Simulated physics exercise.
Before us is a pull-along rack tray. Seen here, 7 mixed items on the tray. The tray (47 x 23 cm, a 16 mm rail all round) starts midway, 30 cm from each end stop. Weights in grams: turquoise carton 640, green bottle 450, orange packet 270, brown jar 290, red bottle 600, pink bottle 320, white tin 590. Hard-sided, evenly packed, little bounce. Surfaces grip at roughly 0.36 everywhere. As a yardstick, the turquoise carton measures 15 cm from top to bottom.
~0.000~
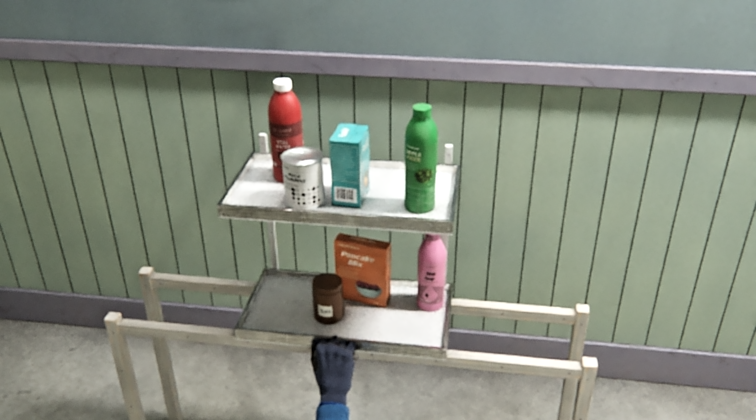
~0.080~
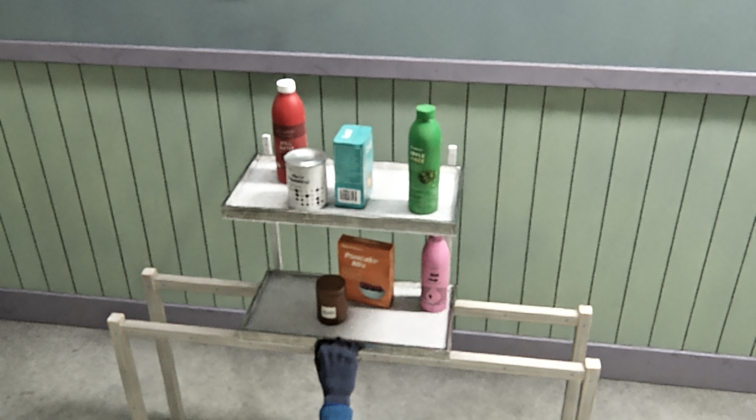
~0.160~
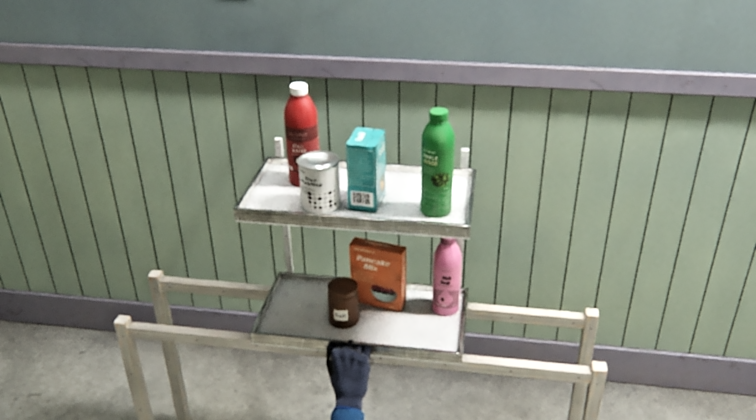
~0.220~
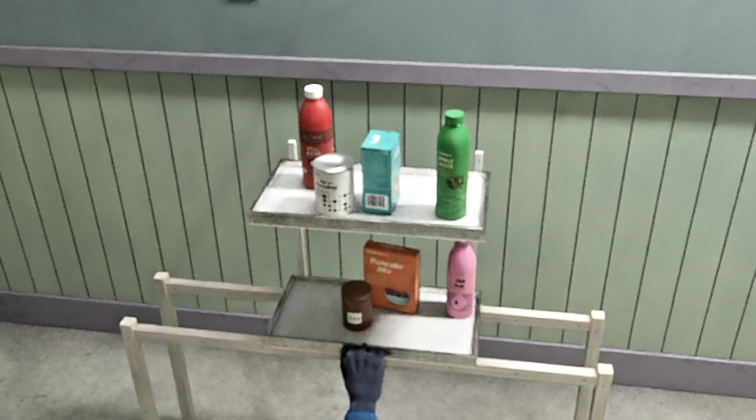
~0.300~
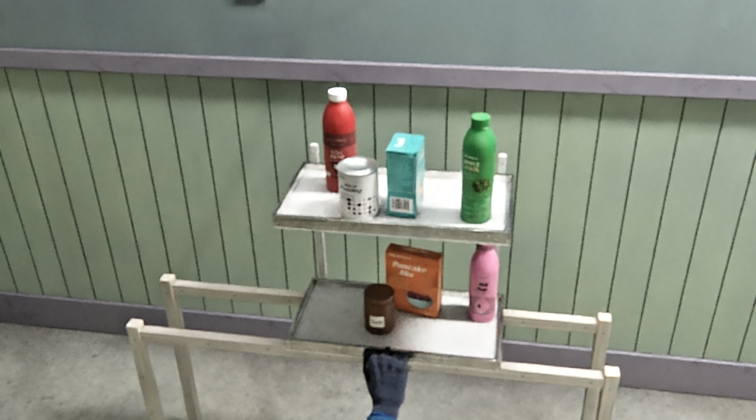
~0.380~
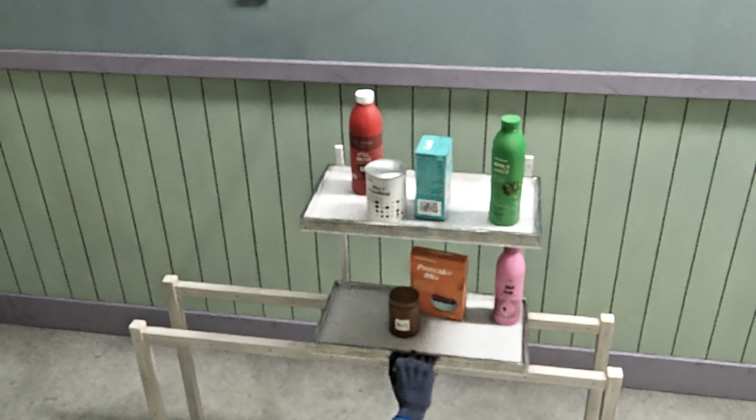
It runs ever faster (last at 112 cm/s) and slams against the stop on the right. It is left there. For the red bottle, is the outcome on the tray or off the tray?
The red bottle stays on the tray.
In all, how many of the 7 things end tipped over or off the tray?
4 of them.
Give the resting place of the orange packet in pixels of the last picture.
At about (549, 294).
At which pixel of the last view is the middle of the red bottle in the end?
Near (574, 180).
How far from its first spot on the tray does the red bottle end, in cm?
About 28 cm.
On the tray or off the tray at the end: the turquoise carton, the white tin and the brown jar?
The turquoise carton ends off the tray; the white tin ends on the tray; the brown jar is still on the tray.
After 0.68 s, tray 30 cm right; green bottle and pink bottle now off the tray; red bottle leaning 4° near (495, 148); turquoise carton leaning 17°.
After 0.88 s, tray 30 cm right; red bottle leaning 43° near (543, 155); turquoise carton leaning 52°; brown jar slid 16 cm.
After 1.08 s, tray 30 cm right; turquoise carton now off the tray; red bottle on its side near (575, 183); brown jar slid 16 cm.
After 1.48 s, tray 30 cm right; red bottle on its side near (574, 180); brown jar slid 16 cm; white tin slid 13 cm.
At rest (2.3 s), off the tray, turquoise carton, green bottle and pink bottle; tipped over on the tray, red bottle; not toppled but over 5 cm from the start, orange packet, brown jar and white tin. In the last view, red bottle near (574, 180).
